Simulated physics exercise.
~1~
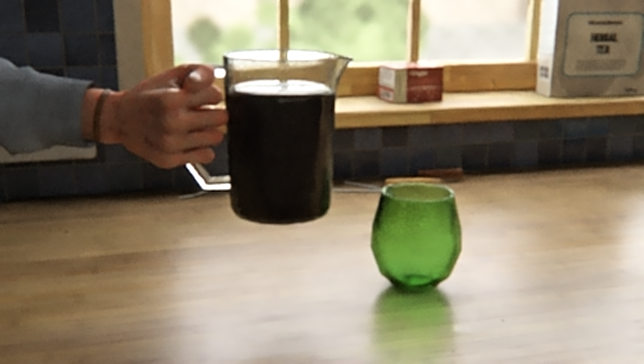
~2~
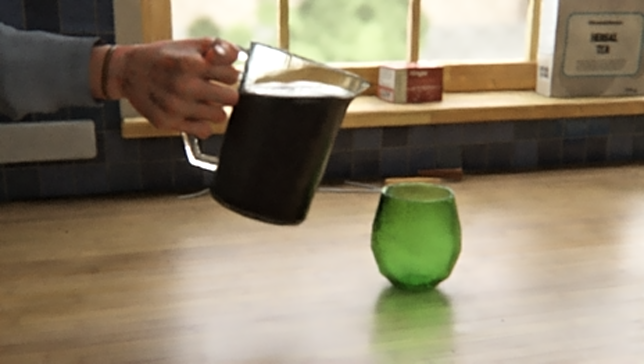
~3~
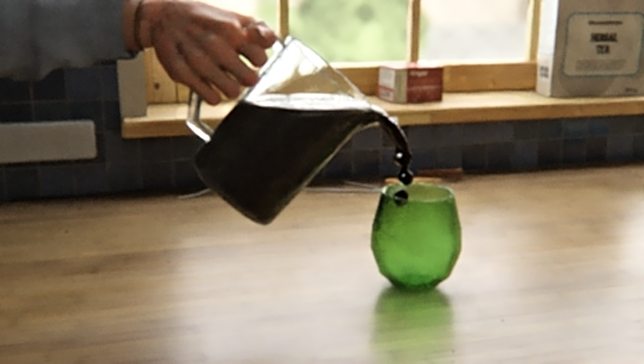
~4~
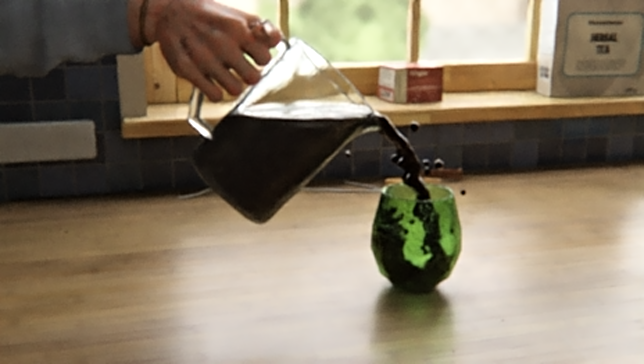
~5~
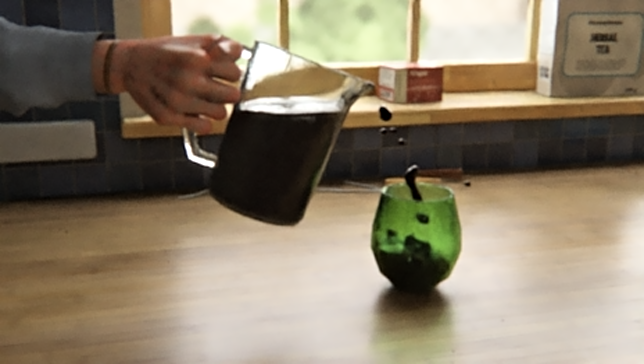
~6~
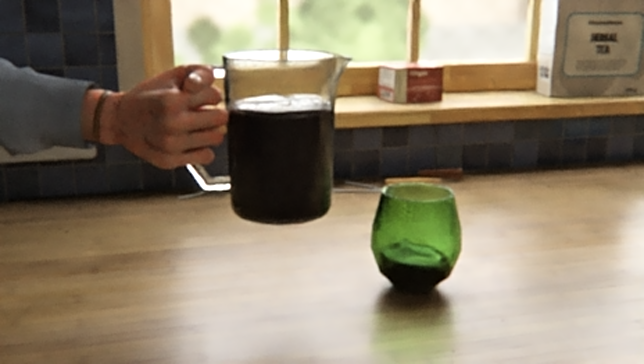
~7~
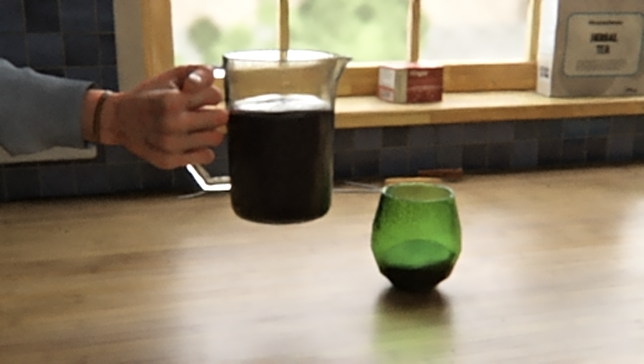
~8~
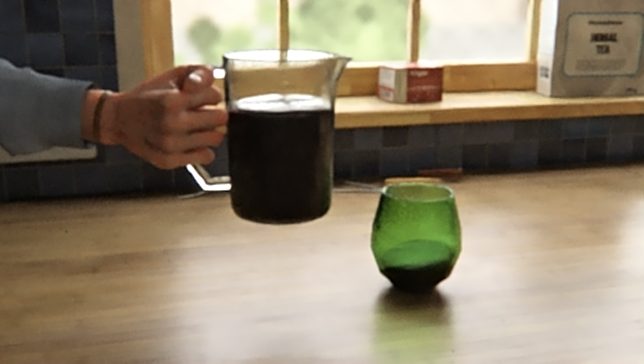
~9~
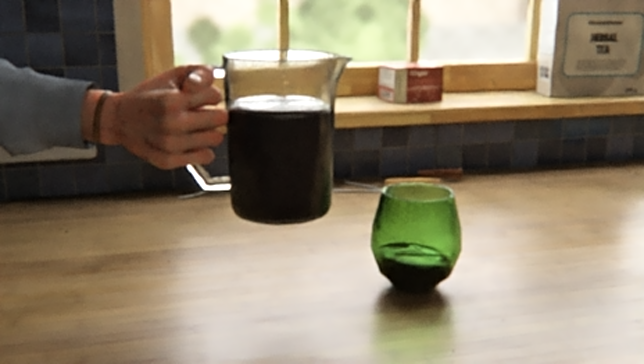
The video shows a hand tipping a glass pitcher of dark coffee to the right, pouring a short splashing stream into an empty green round-bellied glass on a wooden counter, then bringing the pitcher level again, leaving a shallow layer of coffee in the glass.
